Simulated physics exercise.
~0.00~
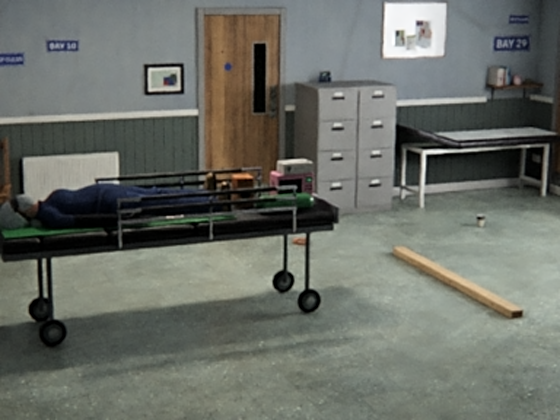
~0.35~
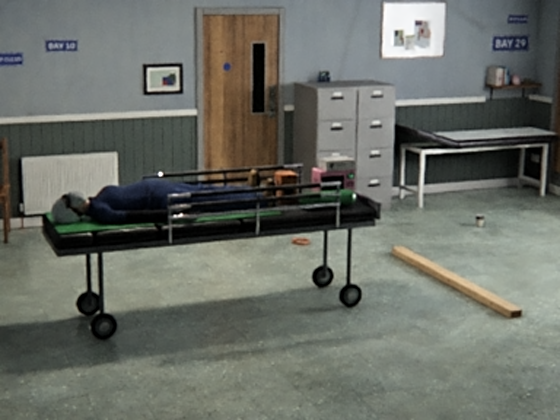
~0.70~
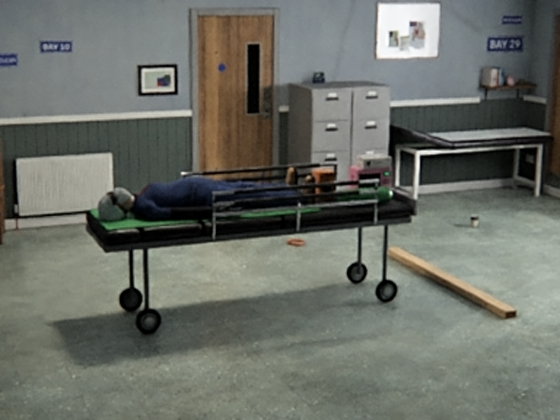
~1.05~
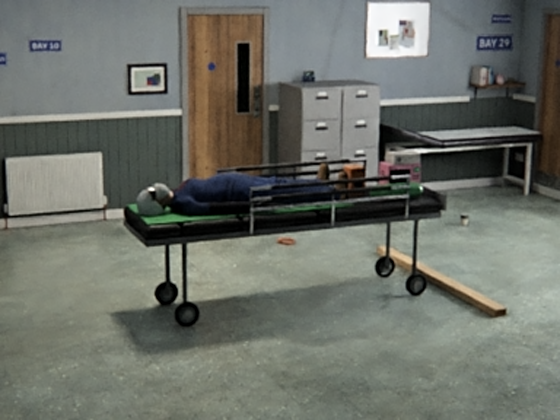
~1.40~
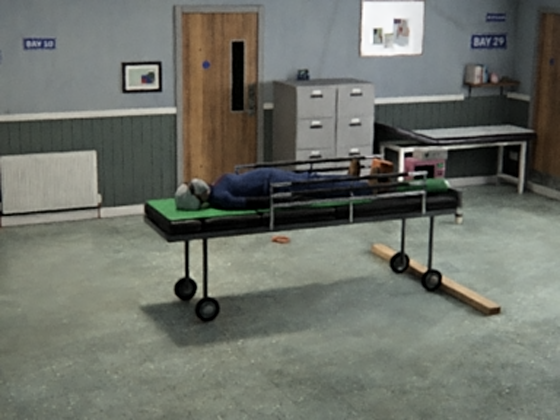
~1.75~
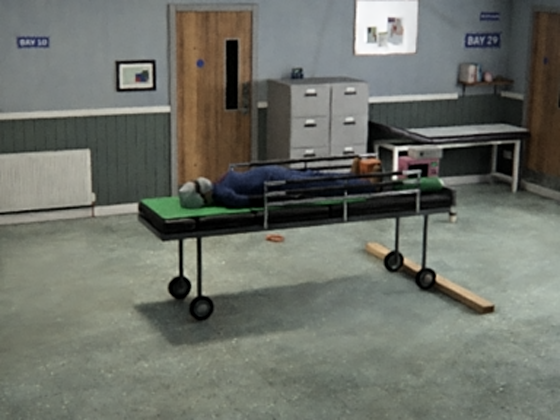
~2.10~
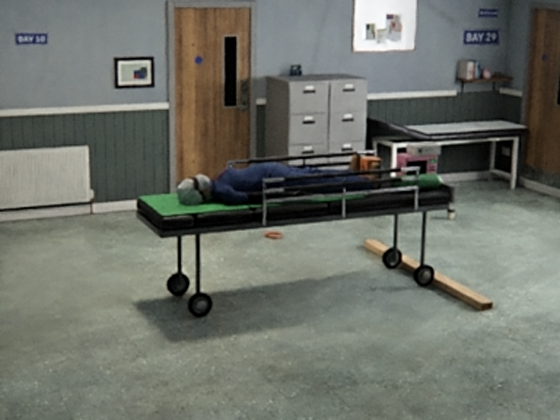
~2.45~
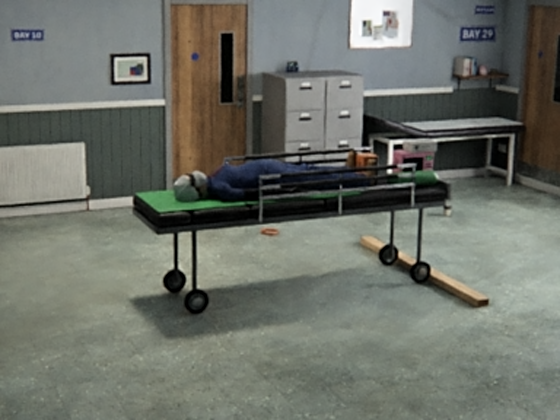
At first, a person in dark blue lies on a black wheeled stretcher with a green mattress and side rails, at the left of a room with filing cabinets and a wooden door. The stretcher rolls feet first to the right across the grey floor, towards a long wooden beam, while the view pans slightly right. Its front wheels reach the beam and it halts abruptly, staying level. The person slides a little towards the foot end, leaving more green mattress bare behind the head. Finally, the stretcher stands still, with the person and the small items near the feet still aboard.
